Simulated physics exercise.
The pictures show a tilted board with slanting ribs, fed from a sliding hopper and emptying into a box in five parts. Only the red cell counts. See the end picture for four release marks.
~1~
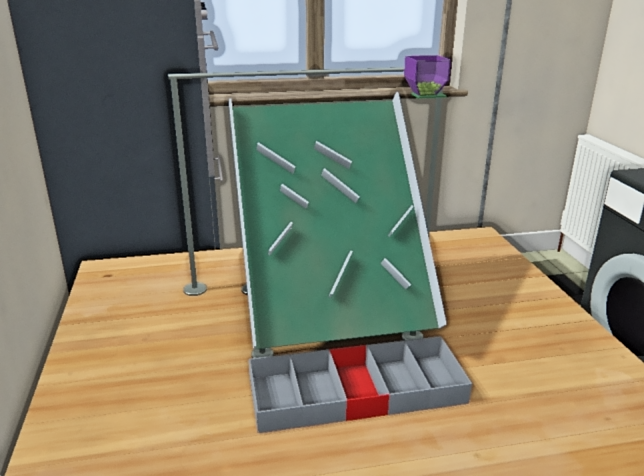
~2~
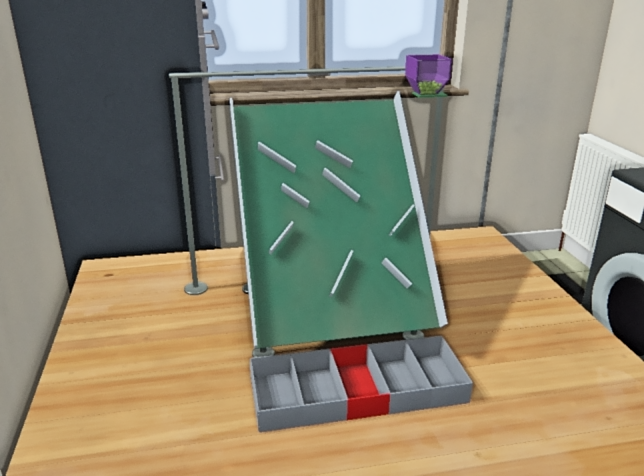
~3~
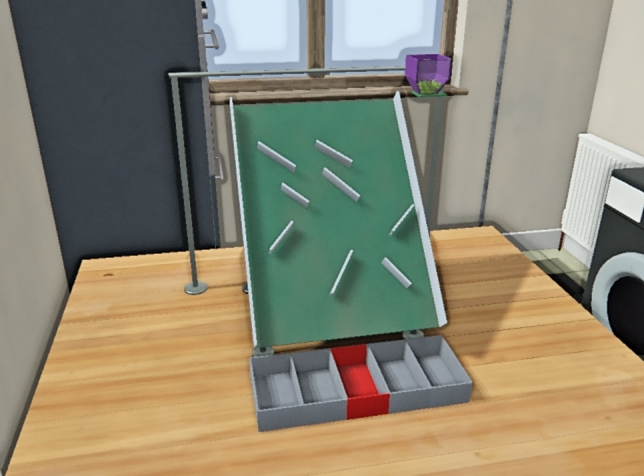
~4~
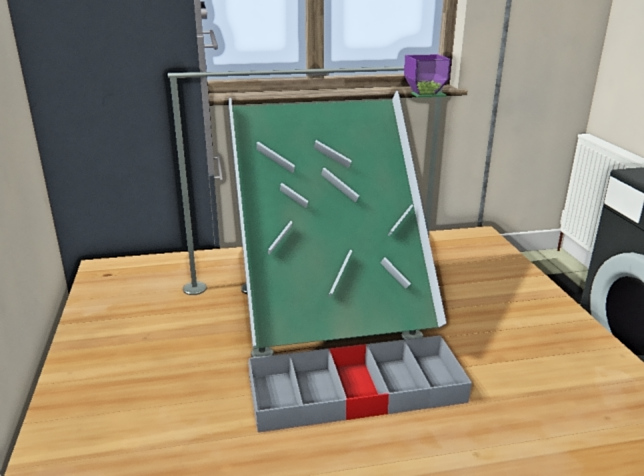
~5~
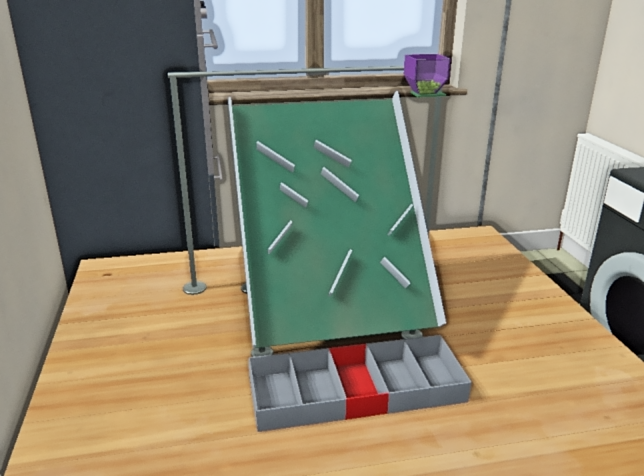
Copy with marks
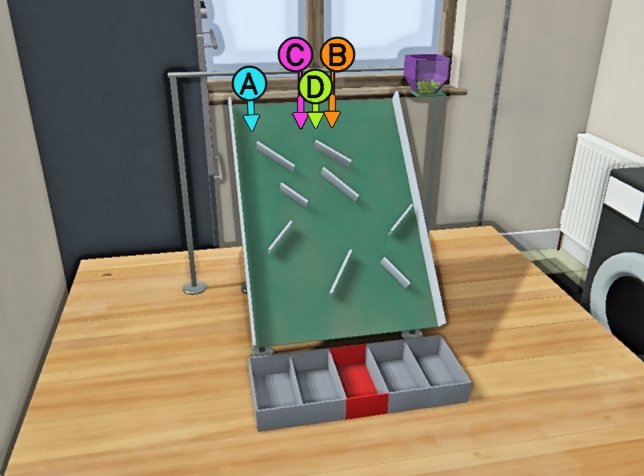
The clip shows a tilted green board with slanting ribs above a grey box of five compartments, the middle one red, while a purple hopper sits at the upper right on a rail; nothing visibly moves throughout.
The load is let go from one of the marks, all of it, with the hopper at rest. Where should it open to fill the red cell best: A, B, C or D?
Take B.
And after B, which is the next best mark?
It is D.
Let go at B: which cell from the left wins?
The third.
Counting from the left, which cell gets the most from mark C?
The second.
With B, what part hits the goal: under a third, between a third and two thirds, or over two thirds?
It is between a third and two thirds.
On the marked copy, mark A meets the board at (251, 125); mark B meets the board at (332, 121); mark C meets the board at (300, 122); mark D meets the board at (315, 122).
With A, just a few in the red cell, the larger part in other cells, about a tenth outside the box.
With B, roughly half in the red cell, roughly half in other cells, just a few outside the box.
With C, about a tenth in the red cell, the larger part in other cells, about a tenth outside the box.
With D, roughly a third in the red cell, roughly two thirds in other cells.
